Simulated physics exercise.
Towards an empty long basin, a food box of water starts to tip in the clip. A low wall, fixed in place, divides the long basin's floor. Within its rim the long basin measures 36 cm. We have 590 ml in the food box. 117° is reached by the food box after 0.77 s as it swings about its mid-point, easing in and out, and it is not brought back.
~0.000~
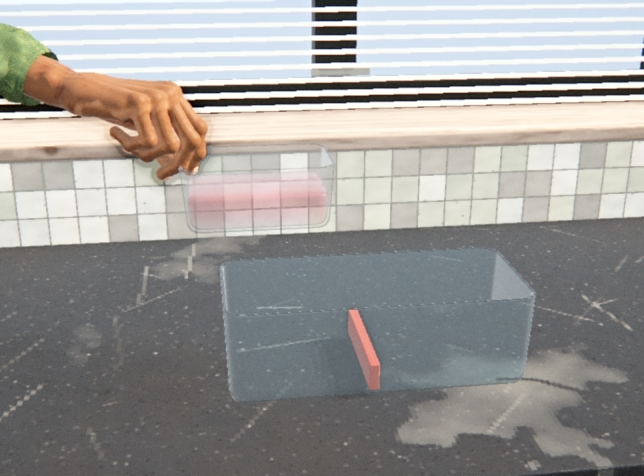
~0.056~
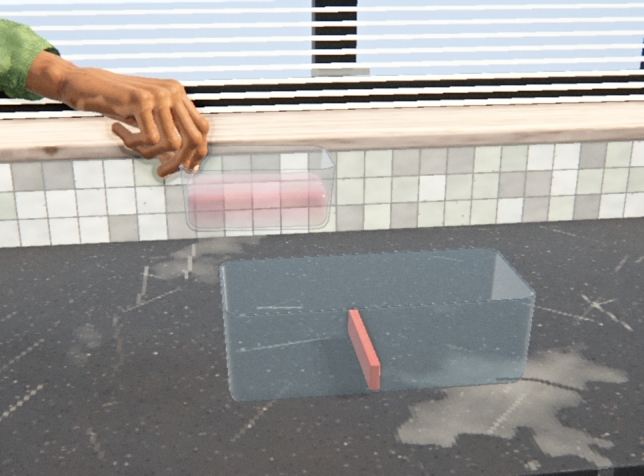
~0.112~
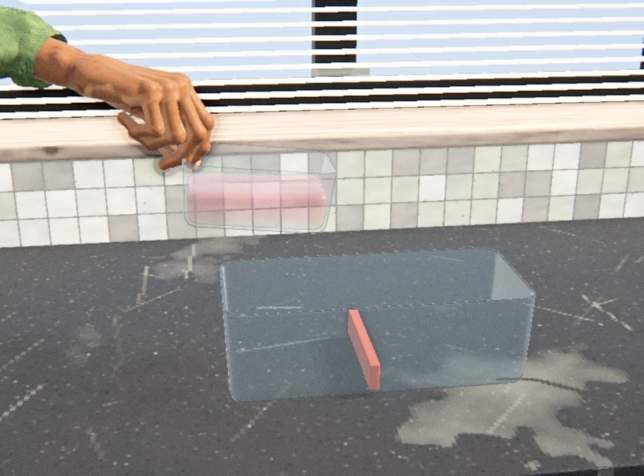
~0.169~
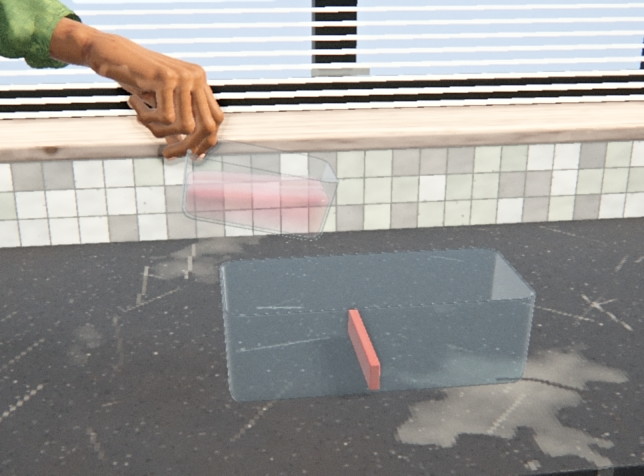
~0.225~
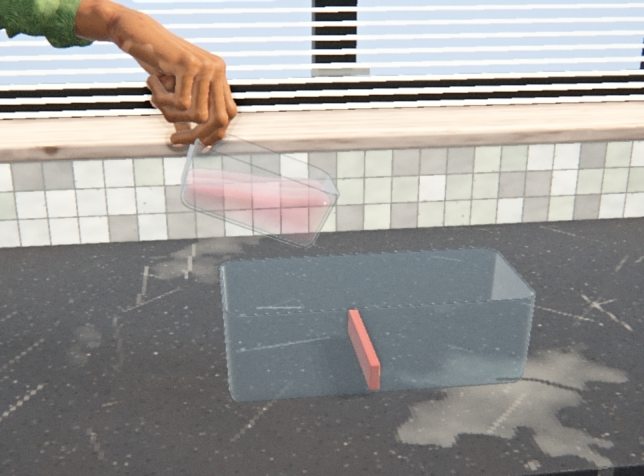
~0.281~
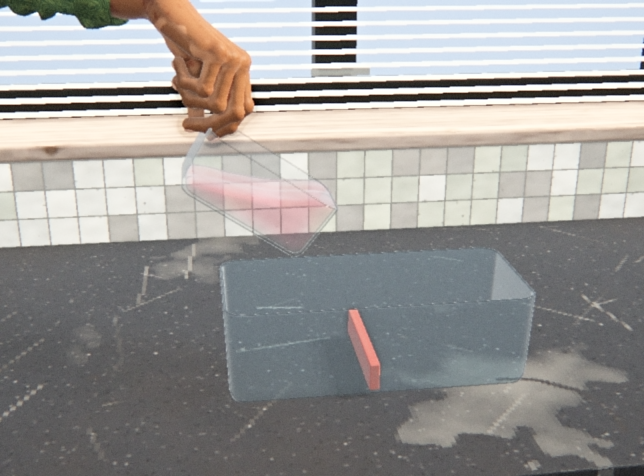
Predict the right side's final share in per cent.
The right side finishes with roughly 42 per cent.
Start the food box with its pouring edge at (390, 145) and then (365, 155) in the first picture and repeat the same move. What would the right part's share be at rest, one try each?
The first try gives around 80 percent, the second around 70 percent.
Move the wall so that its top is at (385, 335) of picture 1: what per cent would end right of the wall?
Then about 15 per cent.
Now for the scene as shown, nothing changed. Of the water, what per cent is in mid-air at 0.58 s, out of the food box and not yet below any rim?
Some 20 per cent.
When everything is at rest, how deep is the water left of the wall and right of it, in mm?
Roughly 14 mm on the left side and 8 mm on the right side.
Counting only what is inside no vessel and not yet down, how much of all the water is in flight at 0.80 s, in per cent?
Around 5 percent of it is airborne.
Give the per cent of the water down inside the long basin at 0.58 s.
Close to 68 in a hundred.
By 0.58 s the tilt is 100° and 11 per cent is still to pour, 33 is left of the wall and 36 right of it.
By 0.80 s the tilt is 117° and 1 per cent is still to pour, 54 is left of the wall and 40 right of it.
By 1.02 s the tilt is 117° and 0 per cent is still to pour, 57 is left of the wall and 41 right of it.
By 1.27 s the tilt is 117° and 0 per cent is still to pour, 57 is left of the wall and 41 right of it.
At rest 57 per cent lies left of the wall, 42 right of it and 2 outside.
